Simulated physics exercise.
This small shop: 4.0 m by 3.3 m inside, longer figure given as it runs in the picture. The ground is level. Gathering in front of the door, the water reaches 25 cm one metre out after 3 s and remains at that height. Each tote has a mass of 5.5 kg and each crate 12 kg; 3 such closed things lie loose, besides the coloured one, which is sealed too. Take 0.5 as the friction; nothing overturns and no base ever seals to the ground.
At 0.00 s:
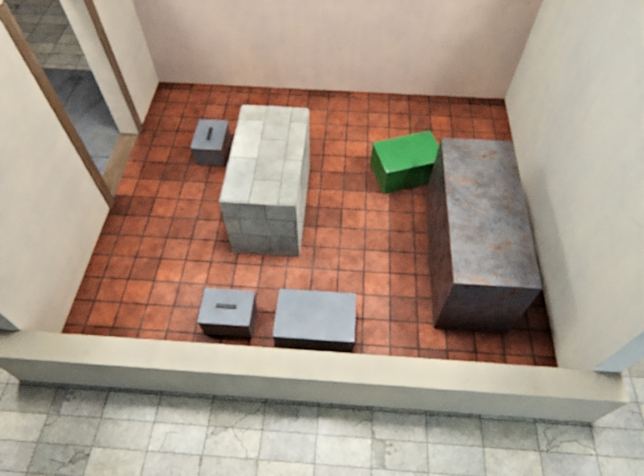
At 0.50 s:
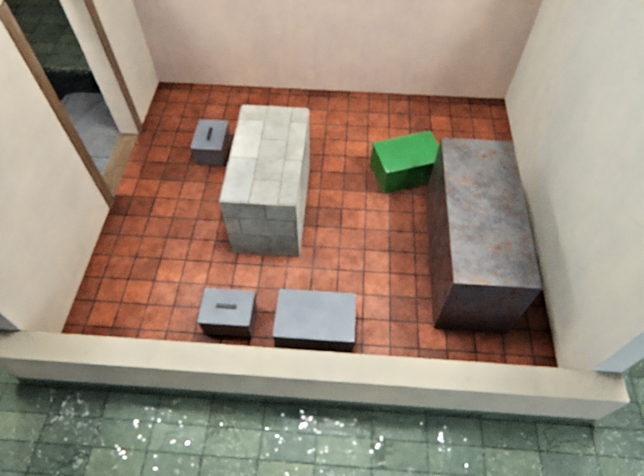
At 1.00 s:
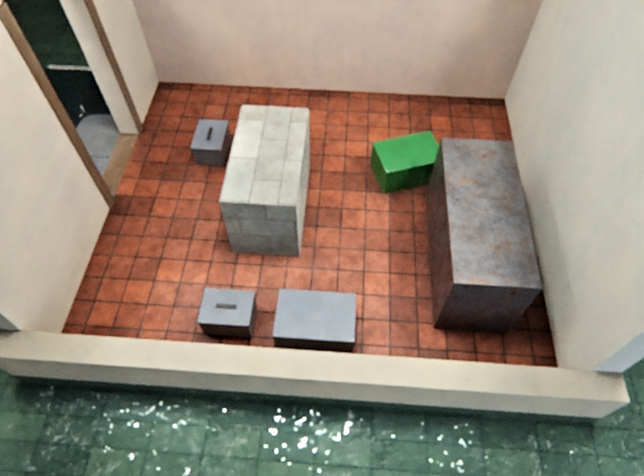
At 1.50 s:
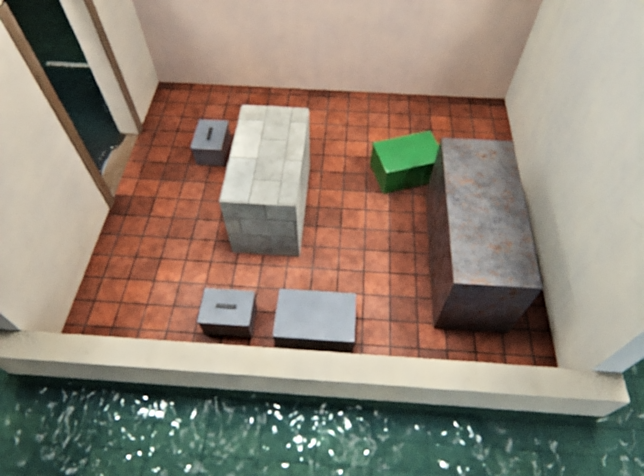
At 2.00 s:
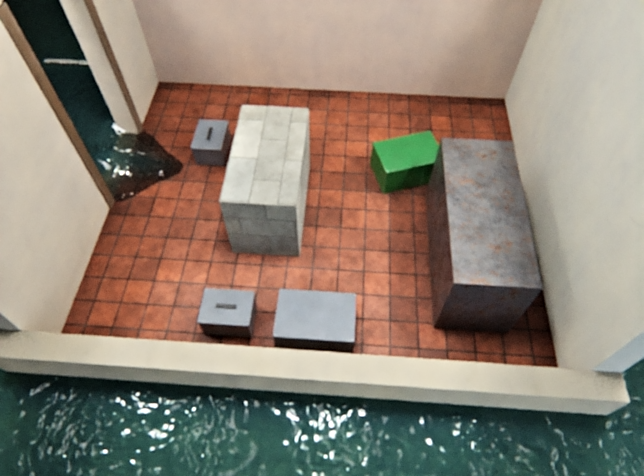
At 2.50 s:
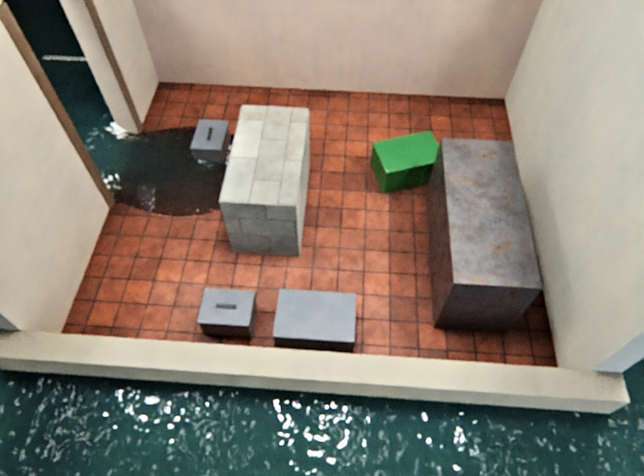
Green water rises outside the small room, then spreads through the left doorway across red tiles.
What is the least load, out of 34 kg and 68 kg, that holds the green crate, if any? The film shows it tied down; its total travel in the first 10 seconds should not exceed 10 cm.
The least is 34 kg.
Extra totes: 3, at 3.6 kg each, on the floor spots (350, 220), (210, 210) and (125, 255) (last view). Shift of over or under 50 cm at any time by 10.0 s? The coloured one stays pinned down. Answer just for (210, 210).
Answer: It goes farther than that.
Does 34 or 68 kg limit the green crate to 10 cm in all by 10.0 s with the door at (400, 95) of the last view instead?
There just the heavier succeeds.
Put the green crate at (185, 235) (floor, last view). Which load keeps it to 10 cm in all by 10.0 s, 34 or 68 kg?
Well, must use the heavier.
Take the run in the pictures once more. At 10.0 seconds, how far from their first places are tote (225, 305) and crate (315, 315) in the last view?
100 cm and 120 cm respectively.
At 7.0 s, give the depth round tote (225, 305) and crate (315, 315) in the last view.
Around 7 cm and 3 cm.
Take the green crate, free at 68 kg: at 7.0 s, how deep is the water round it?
4 cm, roughly.
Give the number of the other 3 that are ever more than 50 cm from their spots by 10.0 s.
3 in all.
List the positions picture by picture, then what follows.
The green crate at (409, 151), on the bottom; water covers 0.0 m2; 0 of 4 have shifted, in the first picture.
The green crate at (409, 151), on the bottom; 0.0 m2 under water; 0 of 4 have shifted, in the second picture.
The green crate at (409, 151), on the bottom; water covers 0.0 m2; 0 of 4 have shifted, in the third picture.
The green crate at (409, 151) rests on the ground; 0.0 m2 under water; 0 of 4 have shifted, in the fourth picture.
The green crate at (409, 151), on the bottom; water covers 0.3 m2; 0 of 4 have shifted, in the fifth picture.
The green crate at (409, 151) rests on the ground; water covers 1.1 m2; 0 of 4 have shifted, in the sixth picture.
After 3.5 s the green crate would be 0 cm from its start with 34 kg and 0 cm from its start with 68 kg; 0 cm of water round it then.
After 4.5 s the green crate would be 0 cm from its start with 34 kg and 0 cm from its start with 68 kg; 1 cm of water round it then.
After 7.0 s the green crate would be 0 cm from its start with 34 kg and 0 cm from its start with 68 kg; 4 cm of water round it then.
After 10.0 s the green crate would be 0 cm from its start with 34 kg and 0 cm from its start with 68 kg; 11 cm of water round it then.
